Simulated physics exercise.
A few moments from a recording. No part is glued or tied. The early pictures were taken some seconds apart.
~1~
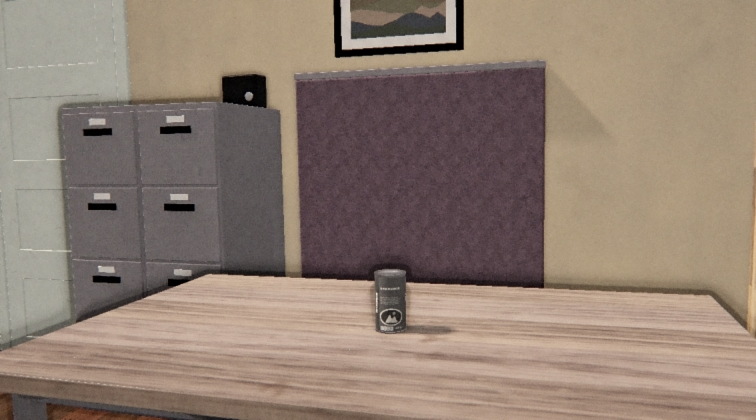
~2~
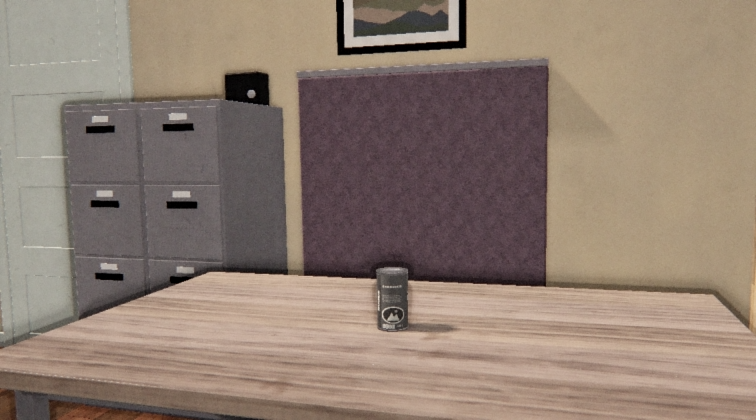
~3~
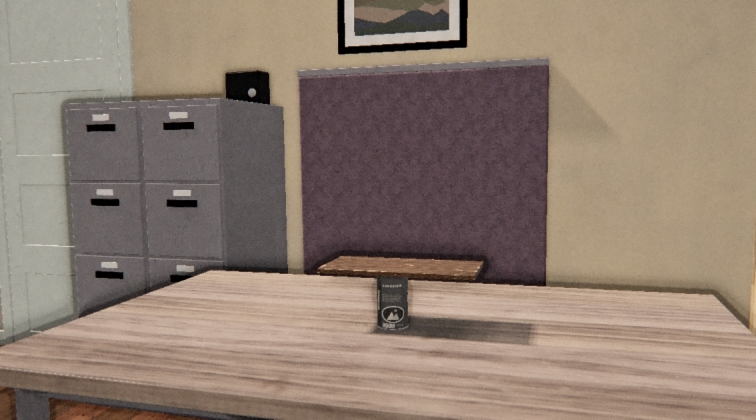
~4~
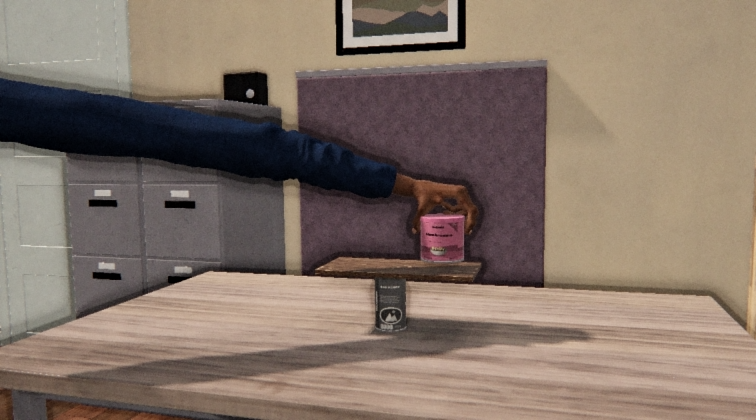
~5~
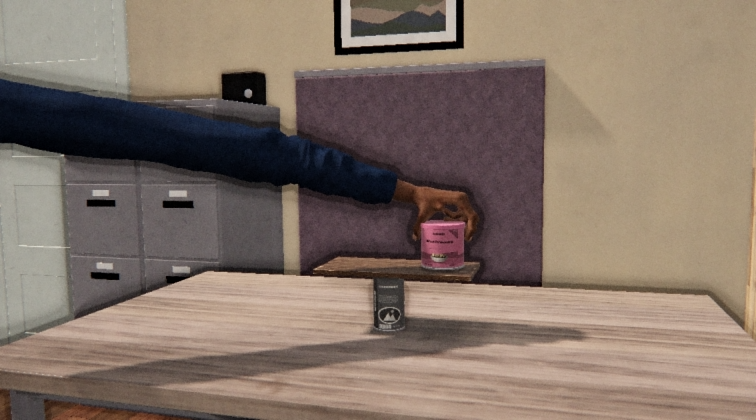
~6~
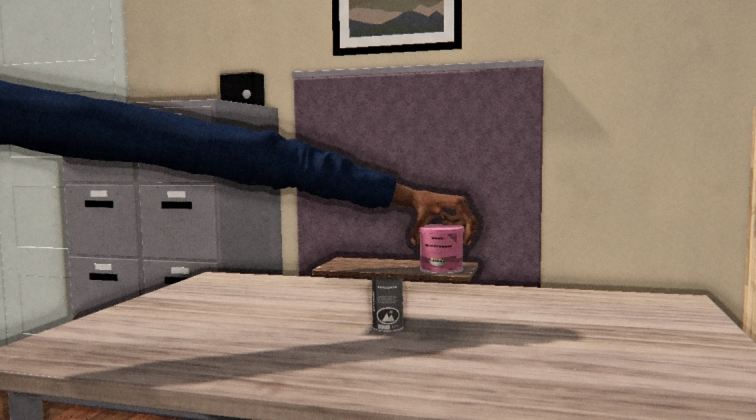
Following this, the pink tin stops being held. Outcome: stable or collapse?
Collapse.
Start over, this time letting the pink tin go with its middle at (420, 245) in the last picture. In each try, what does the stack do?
What happens next is that it goes down.
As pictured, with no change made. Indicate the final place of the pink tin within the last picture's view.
Roughly pixel (488, 320) in the last picture.
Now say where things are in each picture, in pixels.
In the first picture, the last thing is not in view yet; grey tin (391, 301).
In the second picture, the last thing is not in view yet; grey tin (393, 299).
In the third picture, the last thing is not in view yet; grey tin (392, 298).
The fourth picture shows on its way; pink tin (442, 238); grey tin (390, 299).
The fifth picture shows on its way; pink tin (443, 244); grey tin (389, 299).
The sixth picture shows in place under the hand; pink tin (441, 249); grey tin (388, 299).
Then, 0.40 s later than the last frame, pink tin now fallen; brown board tilted by 58°.
Then, 0.60 s later than the last frame, brown board tilted by 52°.
When it is over, fallen, pink tin; lying over in the stack, brown board; grey tin as before. End places, in pixels of the last picture, pink tin near (488, 320). The stack comes apart.
